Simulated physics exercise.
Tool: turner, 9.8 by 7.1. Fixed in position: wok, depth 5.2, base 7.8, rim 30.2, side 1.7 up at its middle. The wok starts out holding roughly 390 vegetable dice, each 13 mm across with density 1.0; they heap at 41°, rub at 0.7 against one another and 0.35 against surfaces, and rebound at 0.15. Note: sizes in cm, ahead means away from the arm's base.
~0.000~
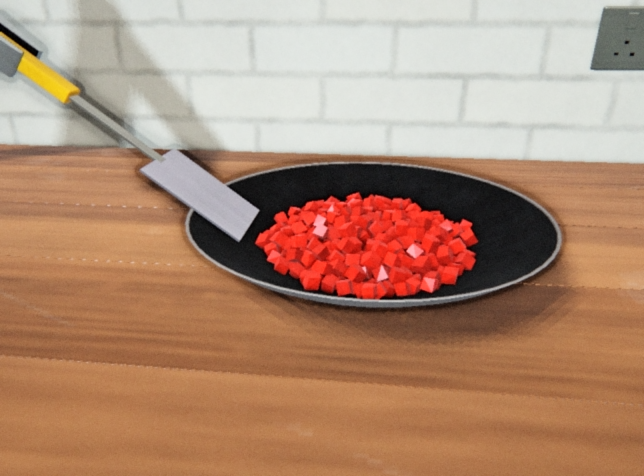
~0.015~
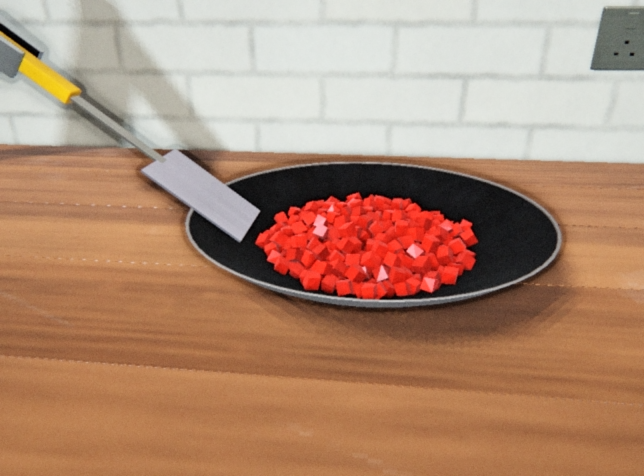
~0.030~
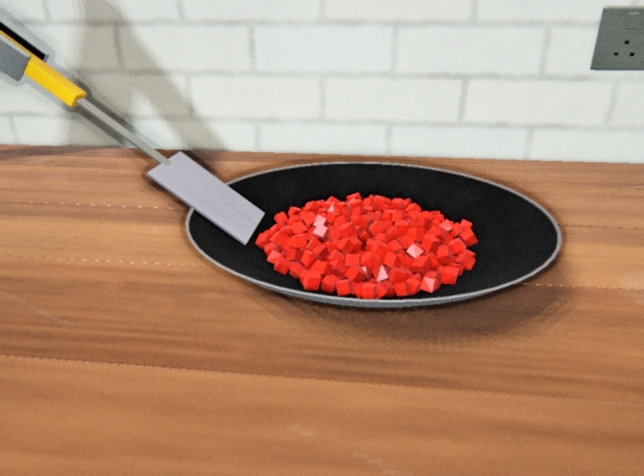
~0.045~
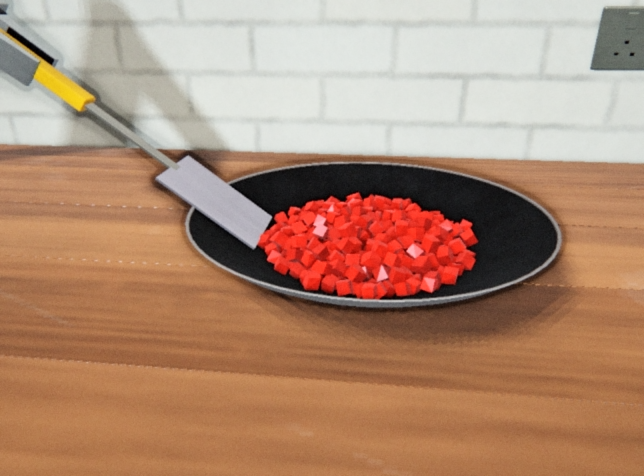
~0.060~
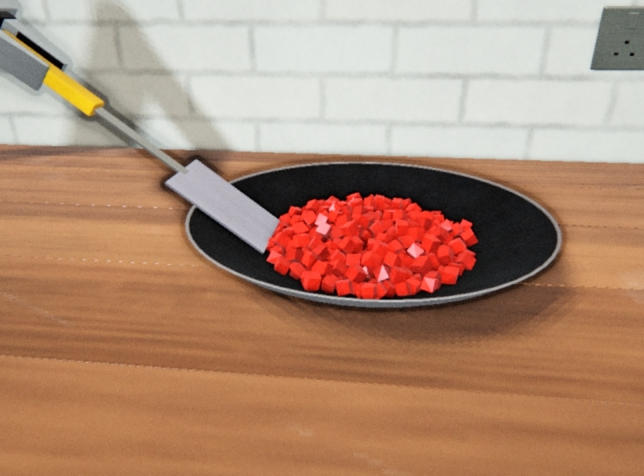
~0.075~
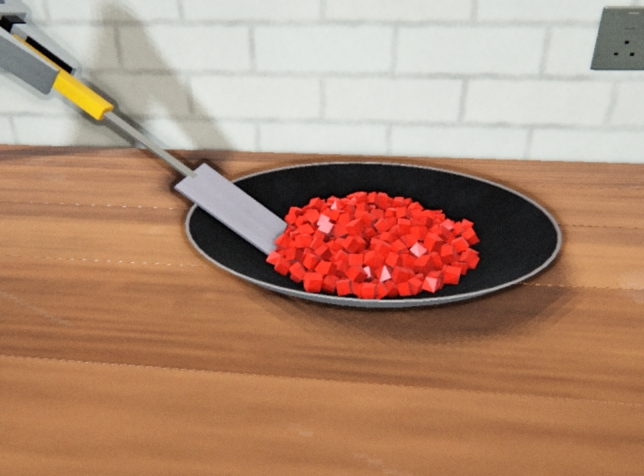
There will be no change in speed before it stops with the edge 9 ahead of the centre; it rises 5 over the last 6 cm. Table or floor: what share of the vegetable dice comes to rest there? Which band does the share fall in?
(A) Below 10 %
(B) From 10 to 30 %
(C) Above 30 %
Option B: From 10 to 30 %.
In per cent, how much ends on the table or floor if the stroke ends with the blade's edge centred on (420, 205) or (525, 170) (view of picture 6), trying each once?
The two tries give near 0 and near 30 in a hundred.
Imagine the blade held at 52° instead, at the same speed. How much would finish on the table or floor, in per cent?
Then roughly 20 percent.
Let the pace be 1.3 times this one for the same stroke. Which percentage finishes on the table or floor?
I'd put it around 25 per cent.
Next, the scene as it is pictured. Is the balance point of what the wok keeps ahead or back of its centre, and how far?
The kept load is shifted forward by about 5.5 cm.
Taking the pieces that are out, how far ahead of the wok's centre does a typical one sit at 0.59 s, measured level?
Around 20 centimetres ahead.
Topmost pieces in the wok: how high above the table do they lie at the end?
Close to 7.5 centimetres high.
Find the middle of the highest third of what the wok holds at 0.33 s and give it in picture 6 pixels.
The middle lies somewhere about (486, 213).
After 0.20 s, sloping 37°, highest piece 6 above the table; 386 in the wok.
After 0.33 s, sloping 37°, highest piece 7 above the table; 378 in the wok, 8 on the blade or in flight.
After 0.59 s, sloping 37°, highest piece 8 above the table; 328 in the wok, 51 on the table or floor, 7 on the blade or in flight.
After 1.64 s, sloping 37°, highest piece 7 above the table; 326 in the wok, 60 on the table or floor.
In the end, 326 in the wok, 60 on the table or floor. That is 16 % on the table or floor.
